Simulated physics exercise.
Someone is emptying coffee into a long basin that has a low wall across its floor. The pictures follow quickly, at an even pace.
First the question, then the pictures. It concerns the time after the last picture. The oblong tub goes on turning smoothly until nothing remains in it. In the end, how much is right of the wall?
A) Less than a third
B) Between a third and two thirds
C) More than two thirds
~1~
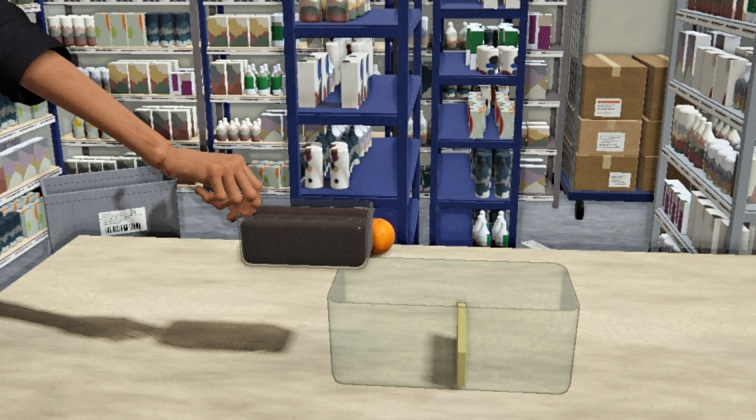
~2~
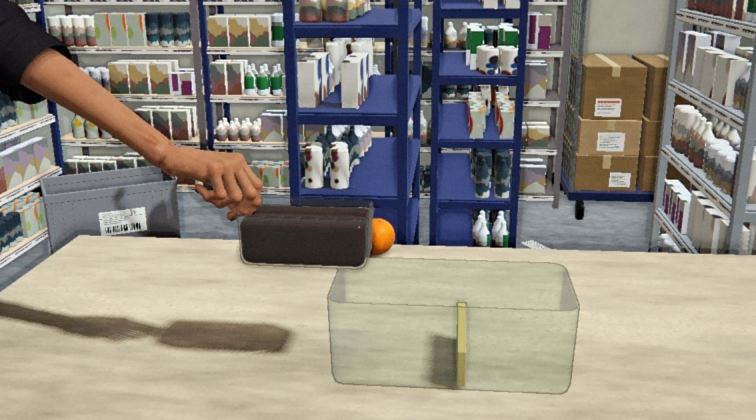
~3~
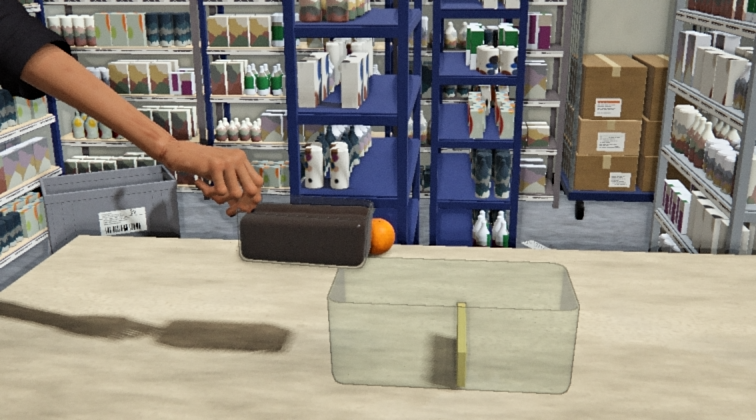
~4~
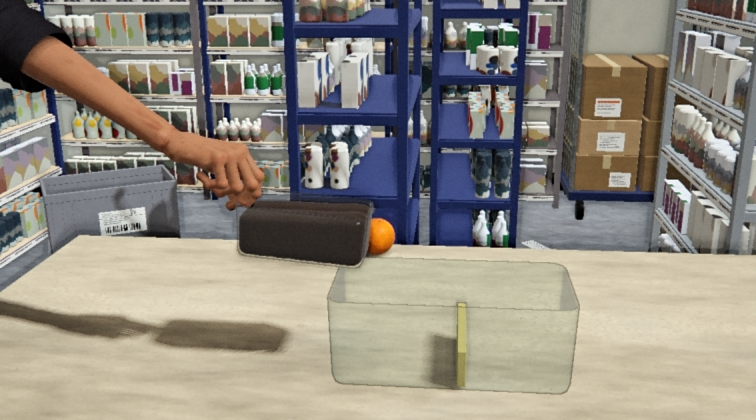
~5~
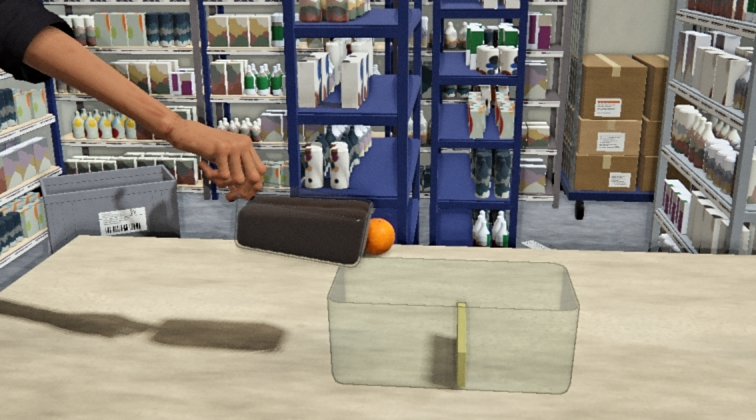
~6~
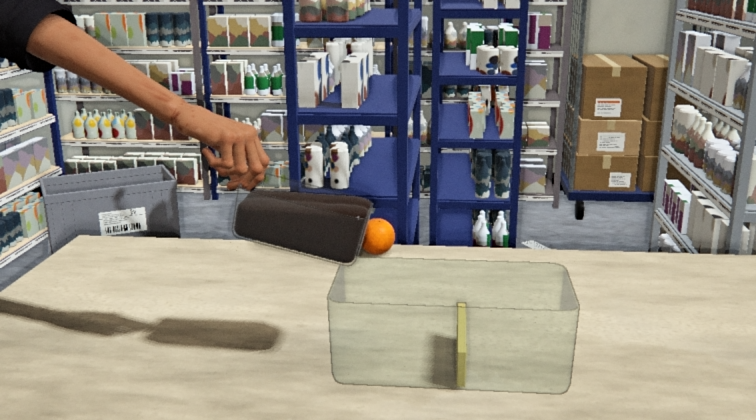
Between a third and two thirds.
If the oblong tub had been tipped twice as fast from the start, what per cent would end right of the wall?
Roughly 35 %.
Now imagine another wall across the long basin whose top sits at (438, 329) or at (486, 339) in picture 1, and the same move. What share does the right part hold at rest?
75 % then 20 %.
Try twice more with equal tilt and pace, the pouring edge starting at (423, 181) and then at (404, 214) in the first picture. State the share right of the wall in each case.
Roughly 80 % and 80 %.
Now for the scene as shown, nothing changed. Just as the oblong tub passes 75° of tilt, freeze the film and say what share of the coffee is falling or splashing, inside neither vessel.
About 45 %.
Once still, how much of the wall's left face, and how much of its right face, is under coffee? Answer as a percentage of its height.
On the left it is 30 per cent, on the right 40.
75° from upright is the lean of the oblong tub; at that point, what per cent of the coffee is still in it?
Roughly 35 percent.
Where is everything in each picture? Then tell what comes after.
The first picture shows tilt 0°; pouring edge (370, 212); surface from (247, 214) to (369, 217); the long basin's rim runs from (335, 279) to (572, 287); the wall's top is at (462, 327).
The second picture shows tilt 1°; pouring edge (370, 212); surface from (247, 213) to (369, 216).
The third picture shows tilt 2°; pouring edge (370, 212); surface from (246, 211) to (369, 215).
The fourth picture shows tilt 5°; pouring edge (370, 212); surface from (246, 208) to (369, 212).
The fifth picture shows tilt 9°; pouring edge (370, 212); surface from (245, 204) to (369, 209).
The sixth picture shows tilt 14°; pouring edge (369, 212); surface from (244, 198) to (368, 208); 1 per cent is over the edge.
A moment on, the oblong tub is tipped on its side and 36 per cent is still to pour, 19 is left of the wall and 0 right of it.
Next, the oblong tub is tipped right over and 3 per cent is still to pour, 39 is left of the wall and 52 right of it.
Then the oblong tub is tipped right over and 0 per cent is still to pour, 49 is left of the wall and 49 right of it.
Later the oblong tub is tipped right over and 0 per cent is still to pour, 49 is left of the wall and 49 right of it.
At rest 49 per cent lies left of the wall, 49 right of it and 2 outside.
